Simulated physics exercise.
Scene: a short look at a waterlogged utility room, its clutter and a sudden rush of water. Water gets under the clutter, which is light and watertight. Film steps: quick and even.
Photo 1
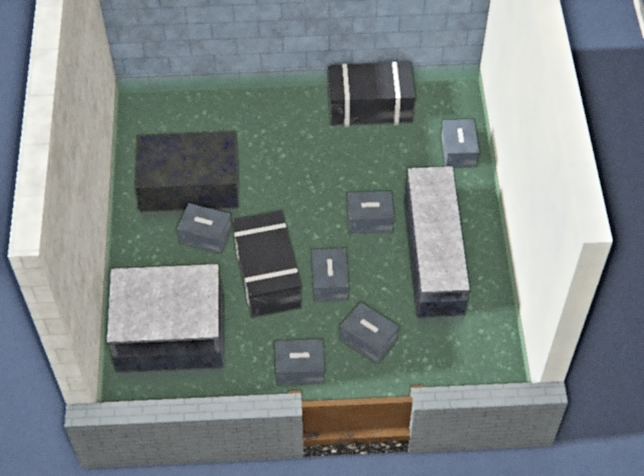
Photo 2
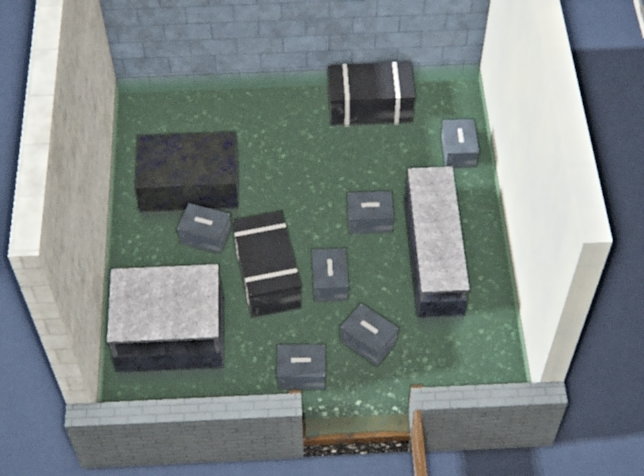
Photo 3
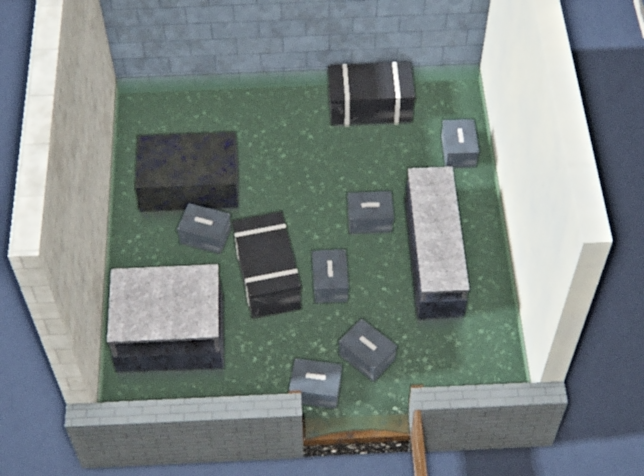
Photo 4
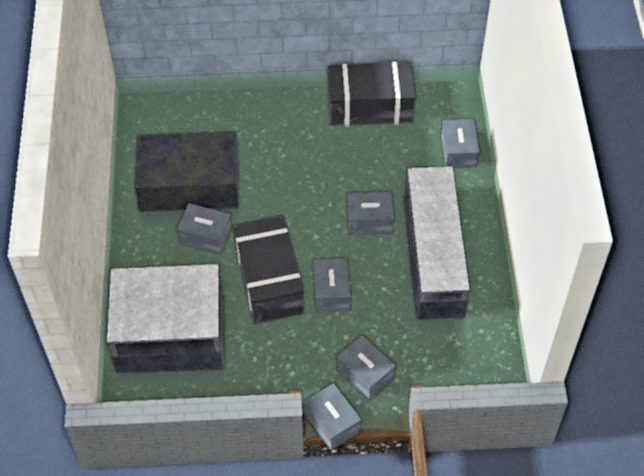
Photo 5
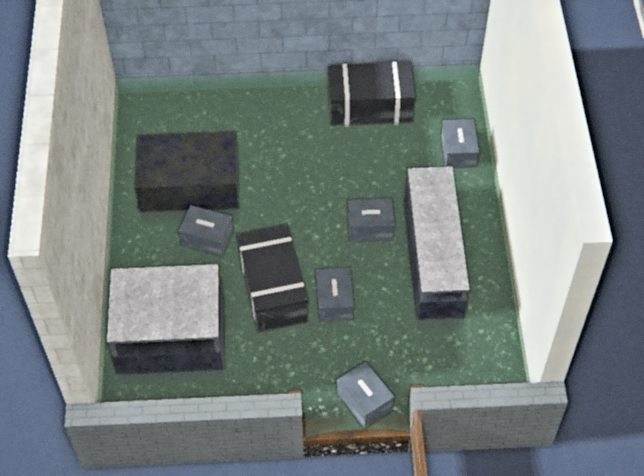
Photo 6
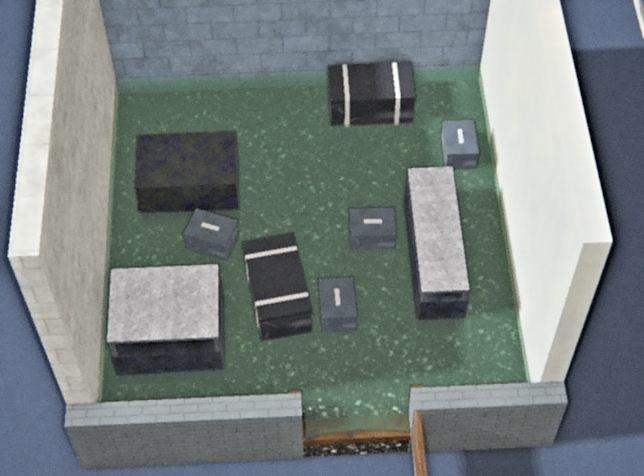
A wooden door swings outward at the front of a flooded room, and two small grey boxes drift to the opening and disappear one after the other, while a strapped black trunk and nearby boxes shift slightly forward.
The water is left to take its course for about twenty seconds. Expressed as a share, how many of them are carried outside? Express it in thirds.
It is going to be at or above two thirds.
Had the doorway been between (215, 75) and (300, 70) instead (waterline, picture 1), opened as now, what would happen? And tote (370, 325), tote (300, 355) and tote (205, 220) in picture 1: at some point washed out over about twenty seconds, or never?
Listed order gives stays put, stays put, stays put.
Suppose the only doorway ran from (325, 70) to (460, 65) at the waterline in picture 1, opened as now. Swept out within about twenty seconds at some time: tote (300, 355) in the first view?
Verdict: Kept in.
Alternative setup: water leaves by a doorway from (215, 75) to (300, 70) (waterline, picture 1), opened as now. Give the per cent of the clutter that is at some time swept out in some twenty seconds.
50 in a hundred or thereabouts.
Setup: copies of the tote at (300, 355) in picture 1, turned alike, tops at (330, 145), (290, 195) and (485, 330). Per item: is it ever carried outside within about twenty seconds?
Going one by one, I'd say it leaves, then it leaves, then it leaves.
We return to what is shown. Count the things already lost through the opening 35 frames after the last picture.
6.
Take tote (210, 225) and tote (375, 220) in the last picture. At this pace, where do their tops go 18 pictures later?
Look for them around (283, 295) and (414, 369).
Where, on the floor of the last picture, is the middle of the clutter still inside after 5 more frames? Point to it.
I'd say roughly (353, 279).
A moment on, 2 of 8 are out; 6 afloat.
Next, 4 of 8 are out; 4 afloat.
Later, 6 of 8 are out; 2 afloat.
In the end, 6 of 8 are out; 2 afloat.
